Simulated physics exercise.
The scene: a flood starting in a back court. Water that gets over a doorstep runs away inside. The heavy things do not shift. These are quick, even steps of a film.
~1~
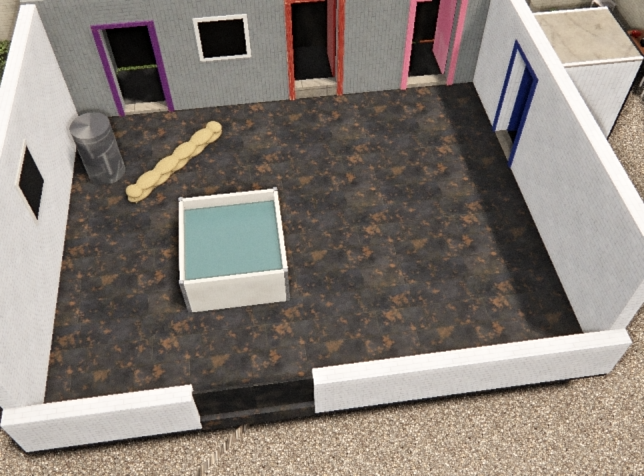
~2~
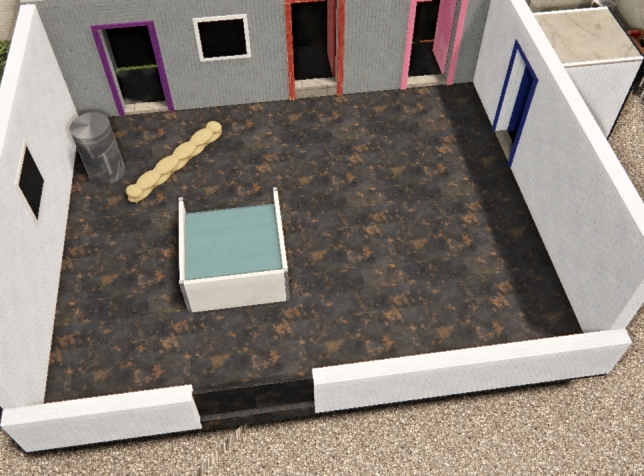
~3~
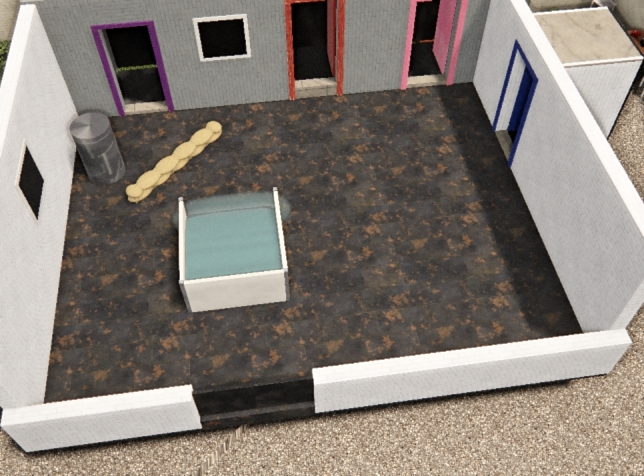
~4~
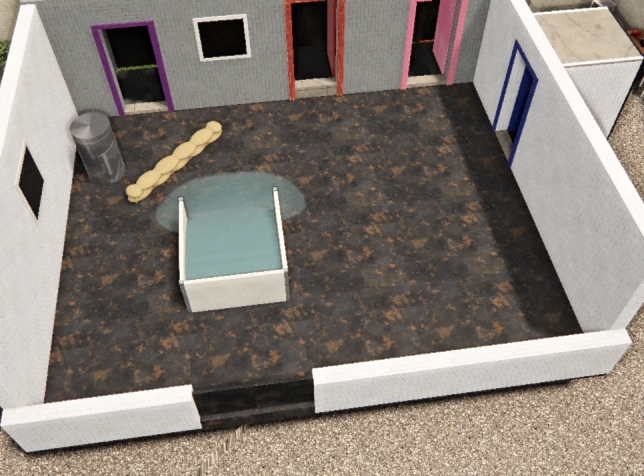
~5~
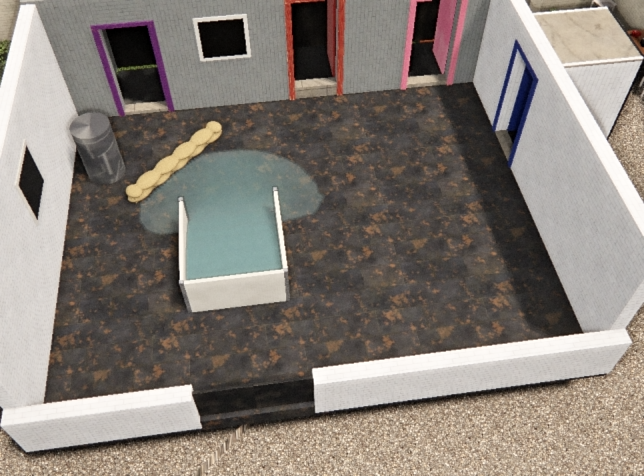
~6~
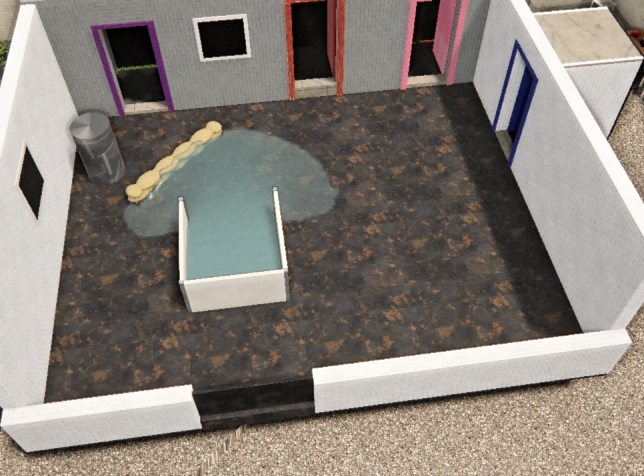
The clip shows a walled court with a dark mottled floor and an open tank of blue-green water; the tank's far side disappears, and water pours out, spreading across the floor toward the back wall and around a braided, pale yellow object.
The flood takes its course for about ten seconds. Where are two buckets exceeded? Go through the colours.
The red door holds within the limit; the blue door floods; the purple door holds within the limit; the pink door holds within the limit.
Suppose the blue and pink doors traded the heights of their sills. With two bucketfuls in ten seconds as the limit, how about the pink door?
In short: The pink one goes over.
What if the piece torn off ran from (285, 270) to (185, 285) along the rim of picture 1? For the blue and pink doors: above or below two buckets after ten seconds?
Then: The blue one holds; the pink one lets less in.
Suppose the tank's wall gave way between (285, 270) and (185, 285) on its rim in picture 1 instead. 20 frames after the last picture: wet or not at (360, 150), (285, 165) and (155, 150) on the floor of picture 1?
In turn: Not flooded, dry, not flooded.
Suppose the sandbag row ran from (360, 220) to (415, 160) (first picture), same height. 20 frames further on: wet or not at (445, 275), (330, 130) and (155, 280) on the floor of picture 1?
One after the other: Dry, under water, dry.
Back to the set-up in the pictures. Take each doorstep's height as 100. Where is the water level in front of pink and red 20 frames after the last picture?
About 80 and 50 per cent.
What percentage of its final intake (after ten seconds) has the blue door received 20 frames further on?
Some 0 per cent.
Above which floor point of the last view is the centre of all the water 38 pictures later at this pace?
Around (315, 175).
A moment on, water covers 20 % of the floor; the red door wet at the sill, nothing in, the blue door not reached, the purple door not reached, the pink door not reached.
Next, water covers 30 % of the floor; the red door wet at the sill, nothing in, the blue door not reached, the purple door wet at the sill, nothing in, the pink door not reached.
Then, water covers 40 % of the floor; the red door wet at the sill, nothing in, the blue door wet at the sill, nothing in, the purple door wet at the sill, nothing in, the pink door wet at the sill, nothing in.
Later, water covers 65 % of the floor; the red door wet at the sill, nothing in, the blue door over two buckets in, the purple door wet at the sill, nothing in, the pink door under two buckets in.
In the end, water covers 90 % of the floor; the red door wet at the sill, nothing in, the blue door over two buckets in, the purple door wet at the sill, nothing in, the pink door under two buckets in.
